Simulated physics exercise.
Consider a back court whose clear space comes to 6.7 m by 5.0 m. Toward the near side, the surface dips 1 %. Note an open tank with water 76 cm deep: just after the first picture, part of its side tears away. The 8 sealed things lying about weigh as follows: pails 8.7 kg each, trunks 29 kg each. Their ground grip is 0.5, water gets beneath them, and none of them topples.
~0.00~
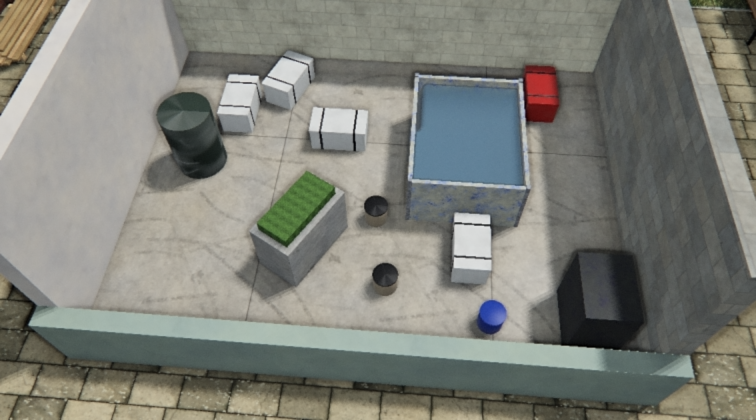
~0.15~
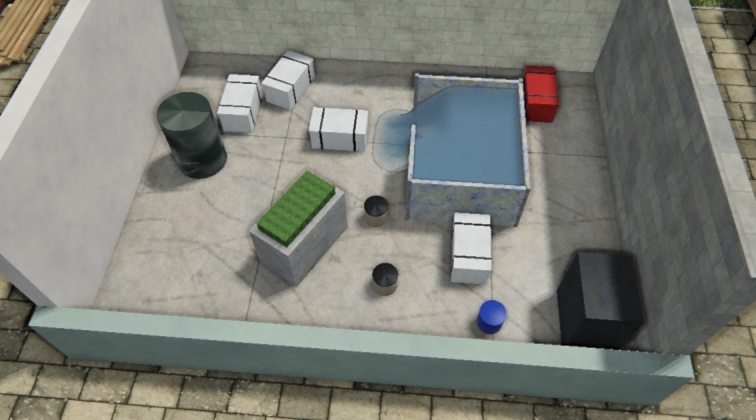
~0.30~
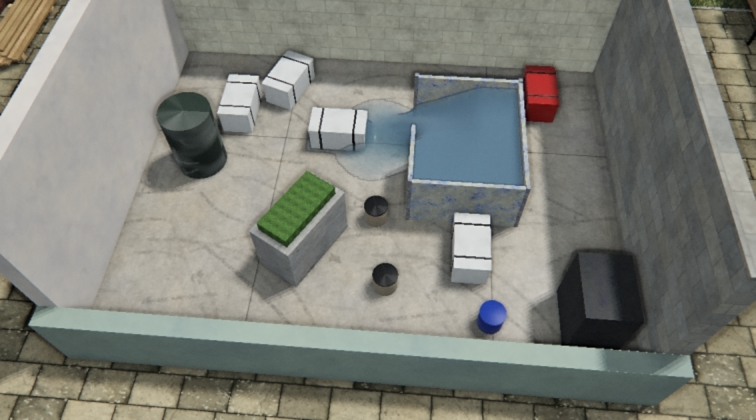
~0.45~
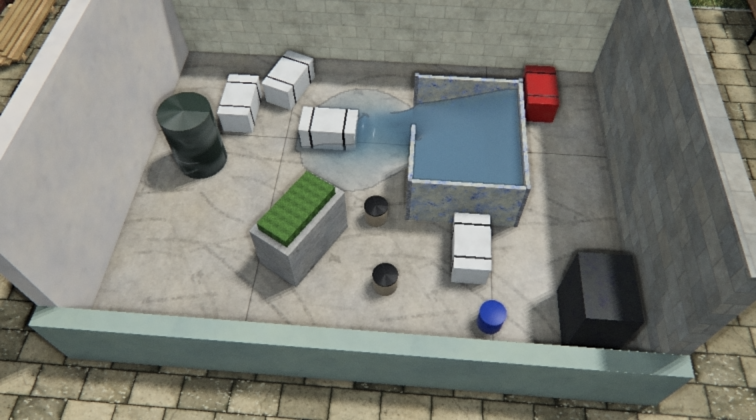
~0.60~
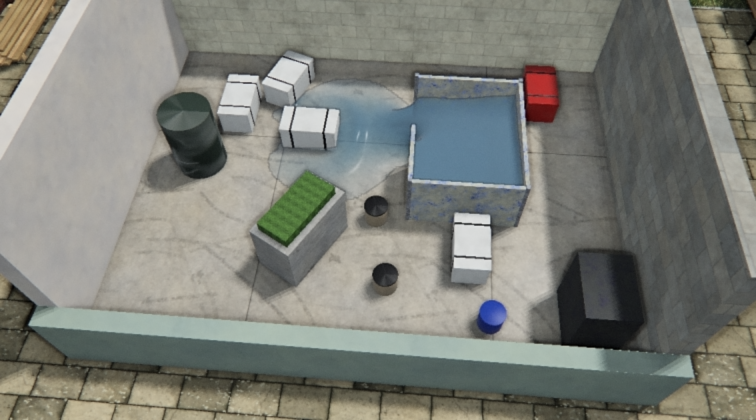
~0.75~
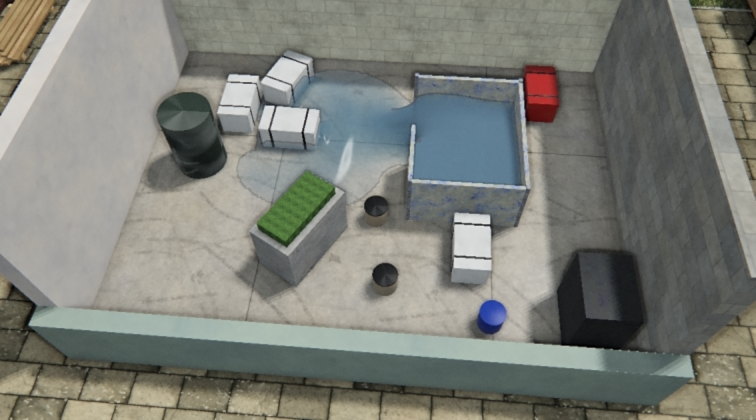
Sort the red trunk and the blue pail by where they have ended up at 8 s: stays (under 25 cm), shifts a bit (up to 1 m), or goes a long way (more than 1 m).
At 8 s, the red trunk stays, the blue pail shifts a bit.
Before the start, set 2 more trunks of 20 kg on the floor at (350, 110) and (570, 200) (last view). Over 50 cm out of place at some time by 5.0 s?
Beyond the mark, below the mark.
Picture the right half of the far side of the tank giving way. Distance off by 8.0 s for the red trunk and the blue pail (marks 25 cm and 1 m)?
Outcome - red trunk: Long-distance displacement, blue pail: Long-distance displacement.
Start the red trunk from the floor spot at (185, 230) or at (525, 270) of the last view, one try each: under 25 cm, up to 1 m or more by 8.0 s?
First it is swept away, then it remains in place.
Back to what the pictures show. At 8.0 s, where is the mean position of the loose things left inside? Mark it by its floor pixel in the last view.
Mean position approx. (373, 220).
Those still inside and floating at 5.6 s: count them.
3 at that moment.
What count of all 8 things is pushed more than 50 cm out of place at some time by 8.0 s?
That comes to 4.
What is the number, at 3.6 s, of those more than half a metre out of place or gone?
The number by then is 3.
After 1.6 s the red trunk is near (542, 84), 0.0 m from its start, aground; the blue pail is near (493, 312), 0.0 m from its start, aground; 1 afloat.
After 3.6 s the red trunk is near (542, 84), 0.0 m from its start, aground; the blue pail is near (493, 312), 0.0 m from its start, aground; 1 afloat.
After 5.6 s the red trunk is near (542, 84), 0.0 m from its start, aground; the blue pail is near (497, 312), 0.0 m from its start, aground; 3 afloat.
After 8.0 s the red trunk is near (542, 84), 0.0 m from its start, aground; the blue pail is near (537, 307), 0.5 m from its start, aground; 2 afloat.
